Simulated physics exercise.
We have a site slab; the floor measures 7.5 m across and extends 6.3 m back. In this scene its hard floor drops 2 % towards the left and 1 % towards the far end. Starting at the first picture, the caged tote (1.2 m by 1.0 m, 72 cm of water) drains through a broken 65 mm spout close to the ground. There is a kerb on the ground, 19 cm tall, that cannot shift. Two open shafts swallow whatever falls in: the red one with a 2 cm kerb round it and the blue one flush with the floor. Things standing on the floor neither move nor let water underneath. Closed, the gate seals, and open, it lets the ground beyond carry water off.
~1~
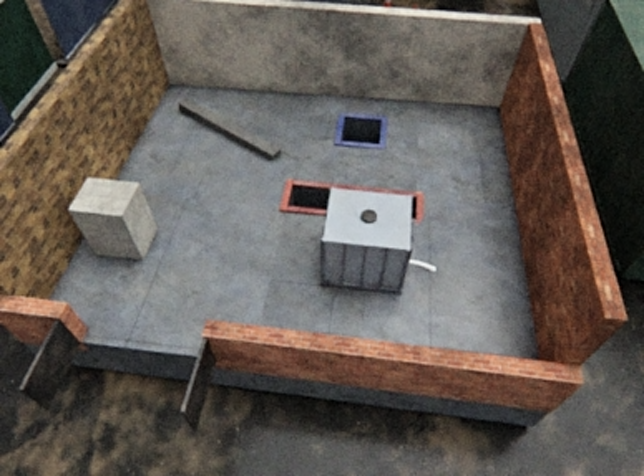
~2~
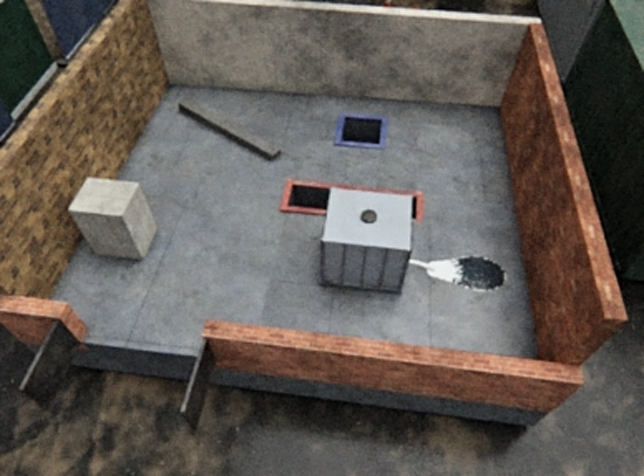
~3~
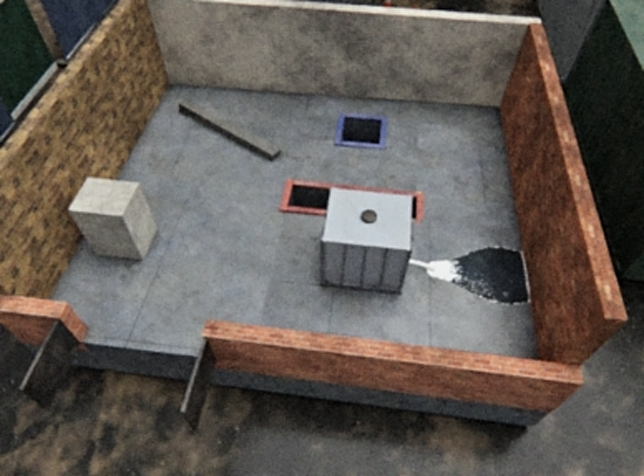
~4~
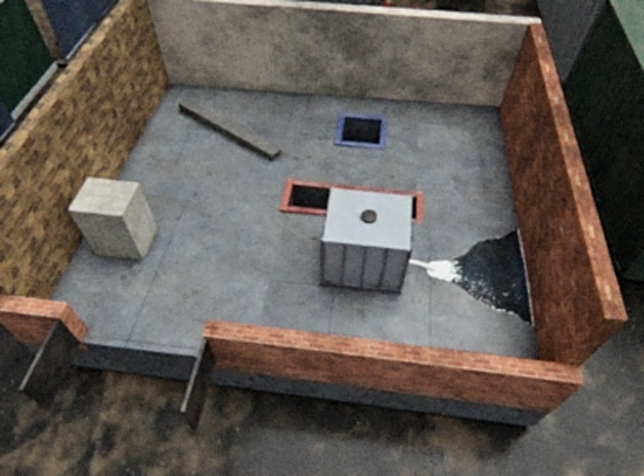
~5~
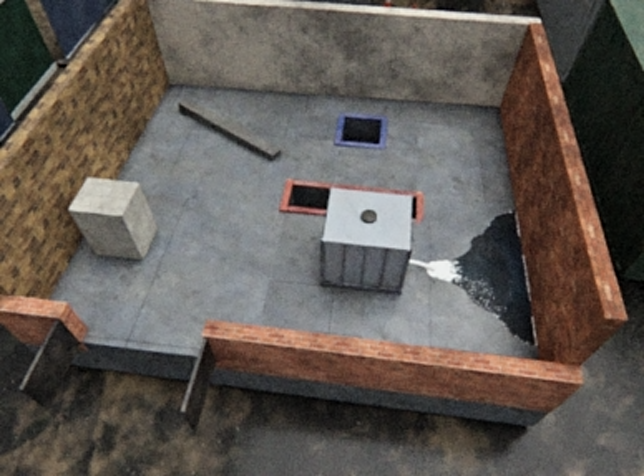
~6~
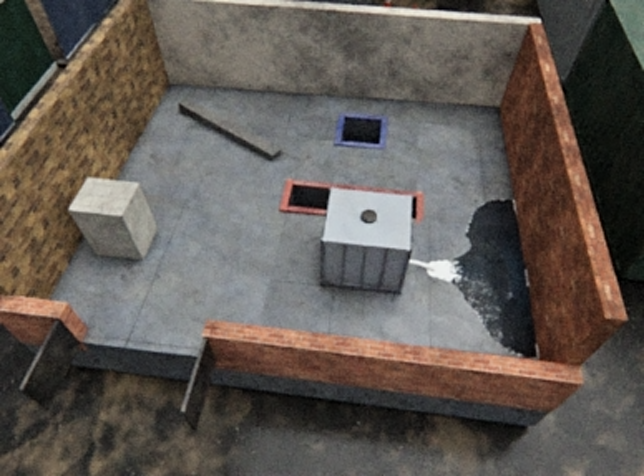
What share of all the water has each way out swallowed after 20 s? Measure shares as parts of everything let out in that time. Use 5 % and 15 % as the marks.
The gate opening takes less than 5 %; the red pit takes from 5 to 15 %; the blue pit takes between 5 and 15 %.
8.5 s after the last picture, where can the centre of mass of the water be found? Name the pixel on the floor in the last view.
I'd say somewhere about (442, 240).
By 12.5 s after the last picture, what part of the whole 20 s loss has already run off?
About 60 %.
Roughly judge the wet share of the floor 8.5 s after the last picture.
I'd guess around 25 in a hundred.
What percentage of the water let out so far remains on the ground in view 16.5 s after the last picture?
Something like 78 percent.
Then, 1.5 s after the last picture water covers 10 % of the floor and is deepest (4 cm) near (517, 274); gone so far, the gate opening 0 %, the red pit 0 %, the blue pit 0 %.
Then, 4.5 s after the last picture water covers 15 % of the floor and is deepest (4 cm) near (517, 274); gone so far, the gate opening 0 %, the red pit 1 %, the blue pit 0 %.
Then, 8.5 s after the last picture water covers 25 % of the floor and is deepest (4 cm) near (517, 274); gone so far, the gate opening 0 %, the red pit 3 %, the blue pit 2 %.
Then, 12.5 s after the last picture water covers 25 % of the floor and is deepest (4 cm) near (517, 274); gone so far, the gate opening 0 %, the red pit 6 %, the blue pit 7 %.
Then, 16.5 s after the last picture water covers 30 % of the floor and is deepest (3 cm) near (517, 274); gone so far, the gate opening 0 %, the red pit 9 %, the blue pit 12 %.
